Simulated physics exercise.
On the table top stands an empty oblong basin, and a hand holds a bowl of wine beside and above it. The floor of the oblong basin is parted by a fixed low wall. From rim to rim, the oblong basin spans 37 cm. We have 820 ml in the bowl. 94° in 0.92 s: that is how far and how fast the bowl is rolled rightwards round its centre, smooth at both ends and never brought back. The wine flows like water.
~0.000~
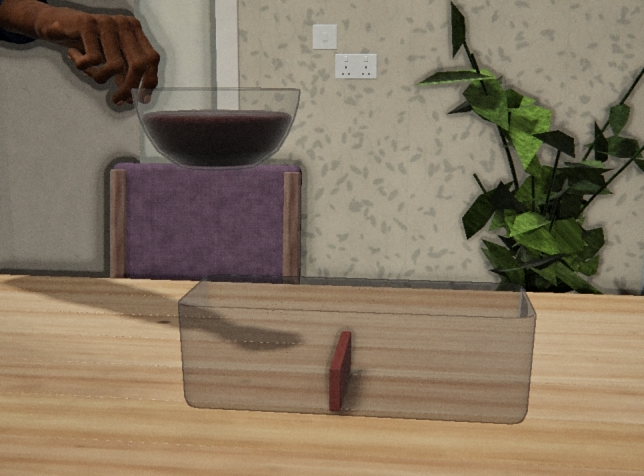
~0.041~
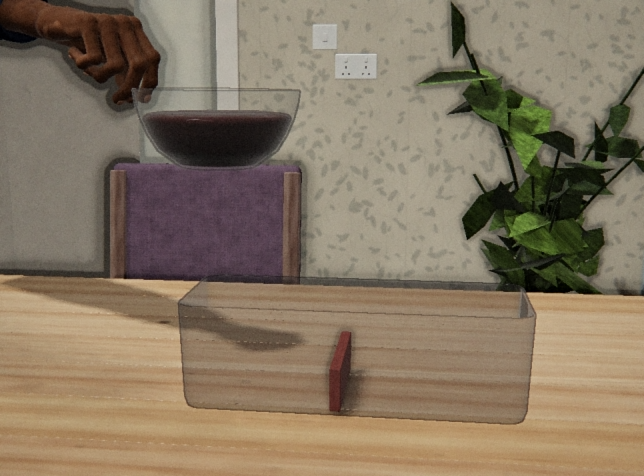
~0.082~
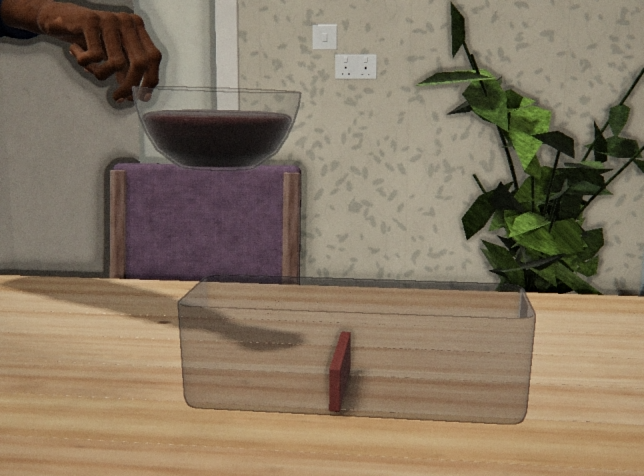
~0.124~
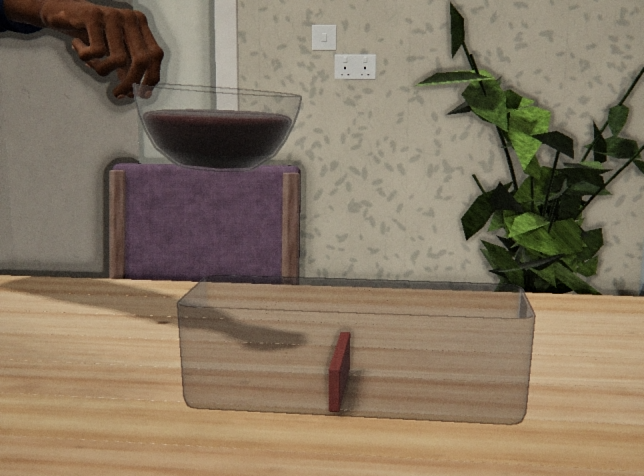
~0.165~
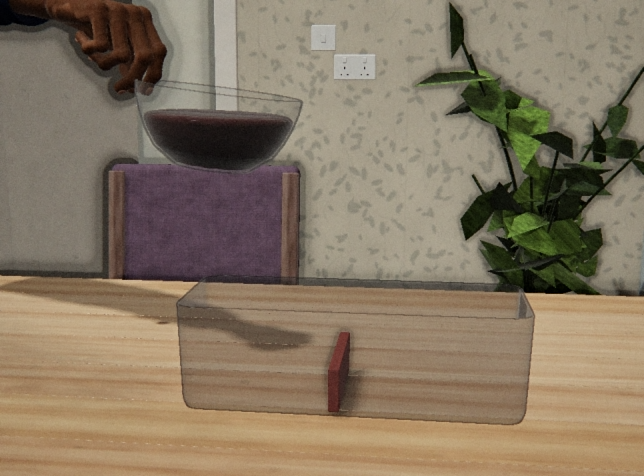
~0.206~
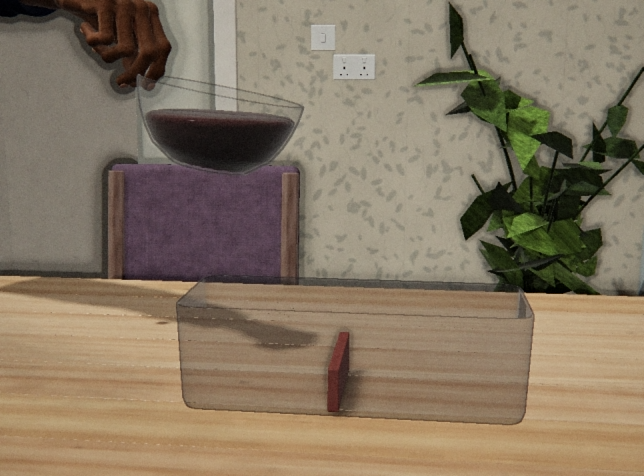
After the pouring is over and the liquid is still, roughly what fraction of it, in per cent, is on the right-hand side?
Roughly 66 out of 100 parts.
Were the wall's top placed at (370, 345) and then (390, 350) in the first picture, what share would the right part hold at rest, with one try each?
First 30, then 5 per cent.
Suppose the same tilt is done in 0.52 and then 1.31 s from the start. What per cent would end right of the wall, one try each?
Respectively about 55 and 75 percent.
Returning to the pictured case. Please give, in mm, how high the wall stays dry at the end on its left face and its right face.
It's around 36 mm on the left side and around 26 mm on the right side.
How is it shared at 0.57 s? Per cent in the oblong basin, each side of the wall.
About 1 % left, 3 % right.
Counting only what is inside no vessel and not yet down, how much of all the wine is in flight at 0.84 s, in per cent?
Something like 16 per cent of the total.
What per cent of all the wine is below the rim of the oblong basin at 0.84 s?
About 76 %.
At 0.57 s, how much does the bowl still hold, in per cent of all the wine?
I'd put it near 56 percent.
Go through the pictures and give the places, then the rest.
Tilt 0°; pouring edge (298, 92); surface from (147, 114) to (292, 115); the oblong basin's rim runs from (193, 290) to (529, 302); the wall's top is at (341, 350), in the first frame.
Tilt 0°; pouring edge (299, 93); surface from (147, 114) to (292, 116), in the second frame.
Tilt 2°; pouring edge (299, 95); surface from (147, 114) to (292, 117), in the third frame.
Tilt 4°; pouring edge (300, 99); surface from (148, 113) to (293, 118), in the fourth frame.
Tilt 7°; pouring edge (301, 104); surface from (149, 112) to (293, 120), in the fifth frame.
Tilt 11°; pouring edge (302, 110); surface from (150, 112) to (296, 121), in the sixth frame.
Then, 0.57 s in, the tilt is 64° and 56 per cent is still to pour, 1 is left of the wall and 3 right of it.
Then, 0.84 s in, the tilt is 92° and 7 per cent is still to pour, 15 is left of the wall and 62 right of it.
Then, 1.12 s in, the tilt is 94° and 0 per cent is still to pour, 33 is left of the wall and 66 right of it.
Then, 1.42 s in, the tilt is 94° and 0 per cent is still to pour, 33 is left of the wall and 66 right of it.
Finally, 33 per cent lies left of the wall, 66 right of it and 1 outside.
